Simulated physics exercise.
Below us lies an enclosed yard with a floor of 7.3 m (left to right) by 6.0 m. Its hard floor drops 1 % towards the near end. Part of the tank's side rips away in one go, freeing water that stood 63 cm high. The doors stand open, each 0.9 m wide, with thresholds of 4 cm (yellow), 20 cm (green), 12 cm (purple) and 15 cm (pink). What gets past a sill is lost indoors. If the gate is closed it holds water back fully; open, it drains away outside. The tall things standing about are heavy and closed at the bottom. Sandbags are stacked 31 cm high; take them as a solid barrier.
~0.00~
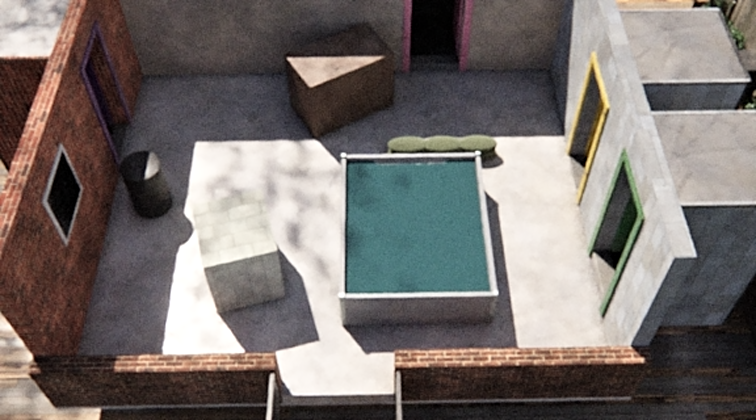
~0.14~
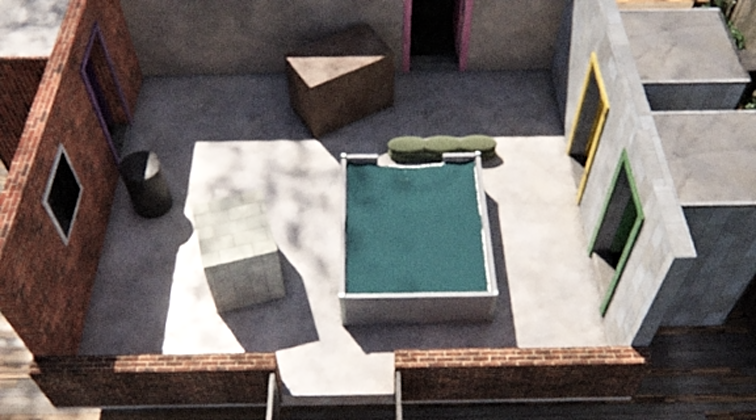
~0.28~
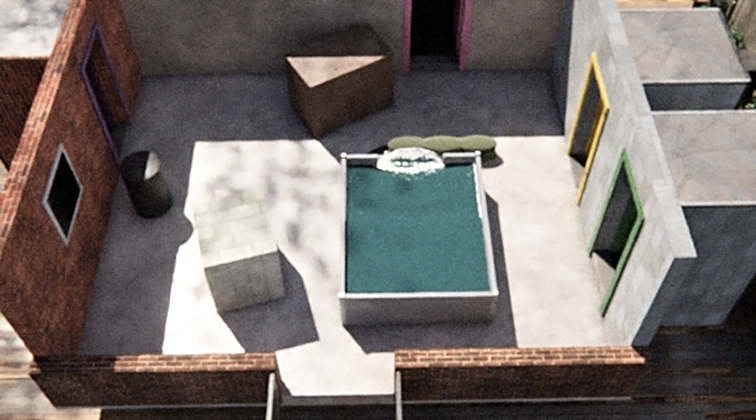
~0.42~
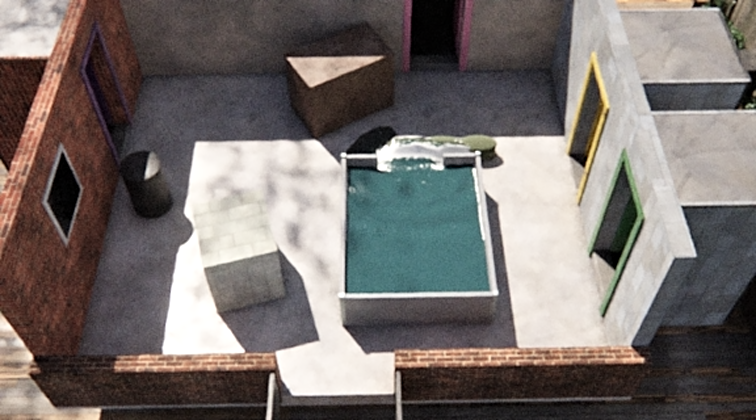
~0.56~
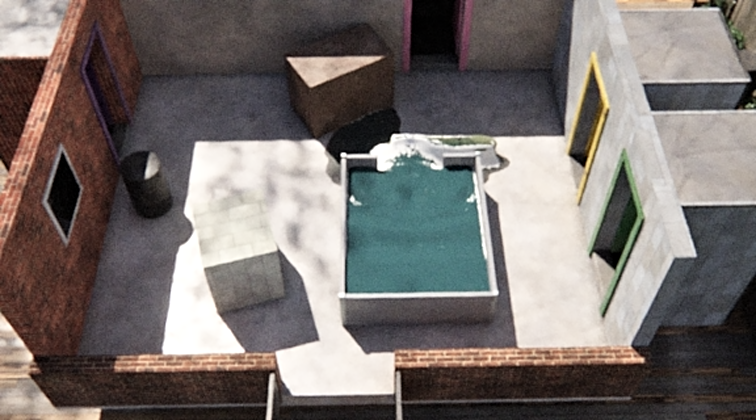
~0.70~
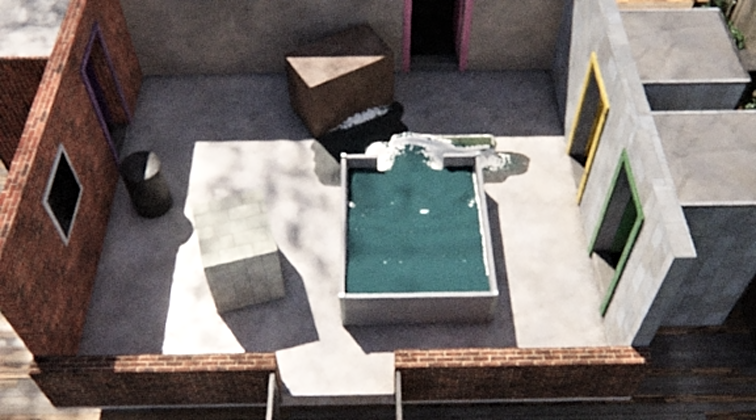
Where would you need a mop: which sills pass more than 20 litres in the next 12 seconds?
Door by door: At the yellow door it goes over the limit; at the green door it does not reach the limit; at the purple door it stays under the limit; at the pink door it does not reach the limit.
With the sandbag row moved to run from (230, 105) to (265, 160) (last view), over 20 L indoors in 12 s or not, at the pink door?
Against that limit: Pink above.
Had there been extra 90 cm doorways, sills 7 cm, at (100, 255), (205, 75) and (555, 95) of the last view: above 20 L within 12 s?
In turn: Below, not over, above.
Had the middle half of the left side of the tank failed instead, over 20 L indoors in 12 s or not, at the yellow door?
Against that limit: Yellow below.
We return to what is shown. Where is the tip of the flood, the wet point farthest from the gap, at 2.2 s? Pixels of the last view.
At about (153, 128).
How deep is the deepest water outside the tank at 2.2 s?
Roughly 45 cm.
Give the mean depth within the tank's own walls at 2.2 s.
Roughly 41 cm on average.
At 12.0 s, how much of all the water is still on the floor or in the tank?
Roughly 82 in a hundred.
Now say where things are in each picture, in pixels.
In the first frame, the tank at (414, 224) is whole and still, 63 cm deep.
In the second frame, water pours out on the tank's far side and has run 0.6 m, to a hidden place; typically 9 cm deep outside, 63 cm at the tank's back.
In the third frame, the front is at (382, 150), 0.9 m from the gap on the tank's far side; 0.7 m2 of floor is under water; 63 cm left at the back of the tank.
In the fourth frame, water pours out on the tank's far side and has run 1.3 m, to (378, 132); typically 7 cm deep outside, 63 cm at the tank's back.
In the fifth frame, water pours out on the tank's far side and has run 1.7 m, to (381, 111); typically 5 cm deep outside, 63 cm at the tank's back.
In the sixth frame, the front is at (521, 159), 1.9 m from the gap on the tank's far side; 2.8 m2 of floor is under water; 63 cm left at the back of the tank.
After 1.4 s water covers 20 % of the floor and is deepest (52 cm) near (408, 164); yellow door 7 cm at the sill, 9 L in, green door not reached, purple door not reached, pink door not reached.
After 2.2 s water covers 40 % of the floor and is deepest (45 cm) near (408, 164); yellow door 8 cm at the sill, 74 L in, green door 4 cm at the sill, 0 L in, purple door not reached, pink door 11 cm at the sill, 0 L in.
After 3.5 s water covers 60 % of the floor and is deepest (30 cm) near (409, 181); yellow door 8 cm at the sill, 176 L in, green door 4 cm at the sill, 0 L in, purple door 13 cm at the sill, 0 L in, pink door 5 cm at the sill, 0 L in.
After 7.0 s water covers 85 % of the floor and is deepest (22 cm) near (408, 164); yellow door 13 cm at the sill, 343 L in, green door 5 cm at the sill, 0 L in, purple door 9 cm at the sill, 1 L in, pink door 4 cm at the sill, 0 L in.
After 12.0 s water covers 95 % of the floor and is deepest (14 cm) near (409, 172); yellow door 7 cm at the sill, 440 L in, green door 3 cm at the sill, 0 L in, purple door 6 cm at the sill, 1 L in, pink door 4 cm at the sill, 0 L in.
